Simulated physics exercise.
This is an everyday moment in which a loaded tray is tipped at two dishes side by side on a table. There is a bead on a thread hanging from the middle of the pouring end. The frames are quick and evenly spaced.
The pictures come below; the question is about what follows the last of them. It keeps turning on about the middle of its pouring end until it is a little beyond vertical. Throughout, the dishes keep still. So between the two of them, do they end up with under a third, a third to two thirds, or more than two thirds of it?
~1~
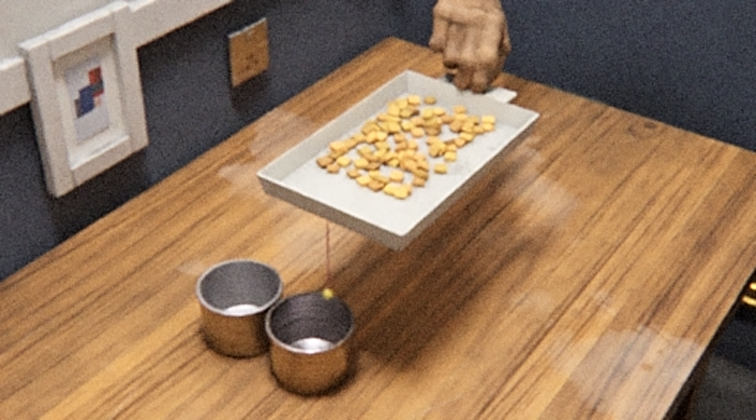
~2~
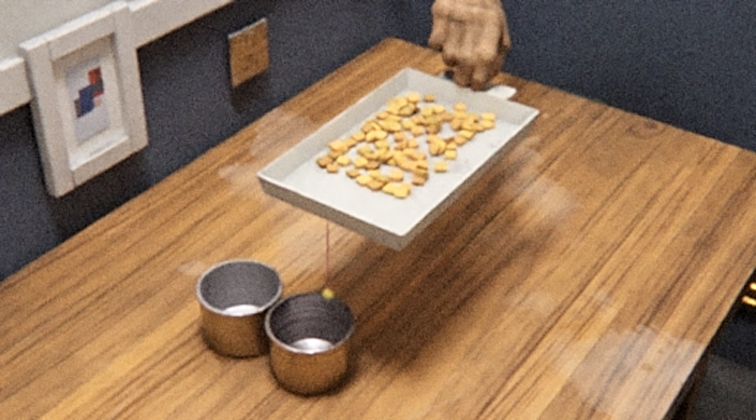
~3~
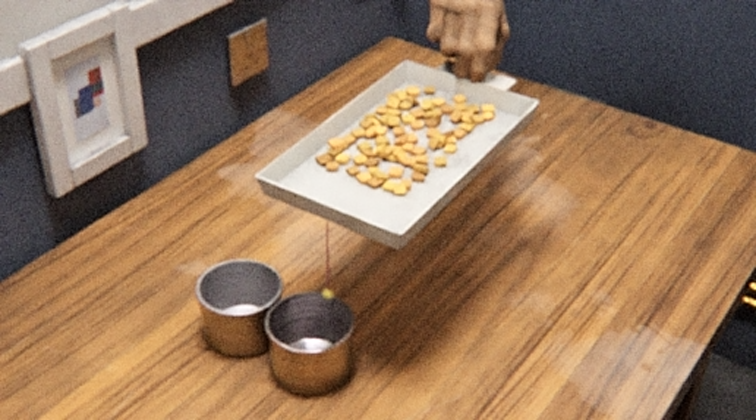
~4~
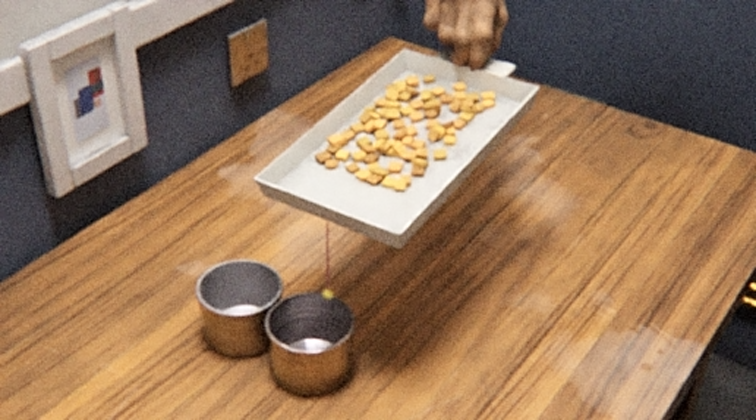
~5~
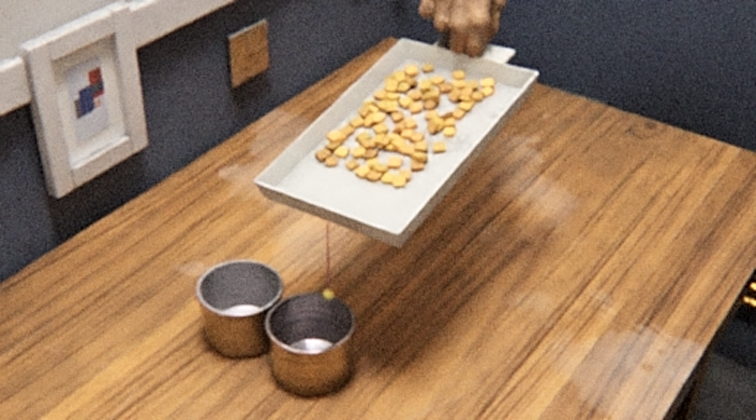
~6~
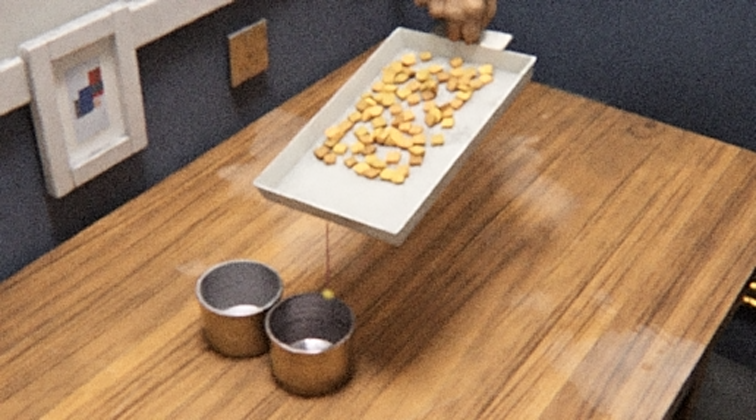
They end up with more than two thirds.
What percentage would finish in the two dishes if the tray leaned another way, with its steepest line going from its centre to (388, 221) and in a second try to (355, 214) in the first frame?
In order, 10 in a hundred and 40 in a hundred.
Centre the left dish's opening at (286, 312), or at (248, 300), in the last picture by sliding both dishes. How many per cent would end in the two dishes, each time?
Close to 50 in a hundred, then close to 80 in a hundred.
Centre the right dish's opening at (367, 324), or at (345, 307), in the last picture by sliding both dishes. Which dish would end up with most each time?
Try one: The left-side dish. Try two: The left-side dish.
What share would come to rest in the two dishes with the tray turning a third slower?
I'd say 80 percent or thereabouts.
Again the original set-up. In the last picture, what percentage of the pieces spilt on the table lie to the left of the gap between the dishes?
That's about 50 per cent of the spill.
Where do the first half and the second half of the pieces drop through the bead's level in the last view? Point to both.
Around (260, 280), followed by around (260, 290).
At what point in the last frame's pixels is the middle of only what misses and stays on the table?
The middle is around (233, 398).
Soon, tray tipped steeply; nearly all on the tray; a stray few in the right dish.
A while on, tray tipped past a quarter turn; about two thirds on the tray; a stray few in the right dish; about a quarter in the left dish; a stray few outside both; a stray few in the air.
Towards the end, tray tipped past a quarter turn; about a quarter in the right dish; about half in the left dish; about a quarter outside both.
Finally, tray tipped past a quarter turn; about a quarter in the right dish; about half in the left dish; about a quarter outside both.
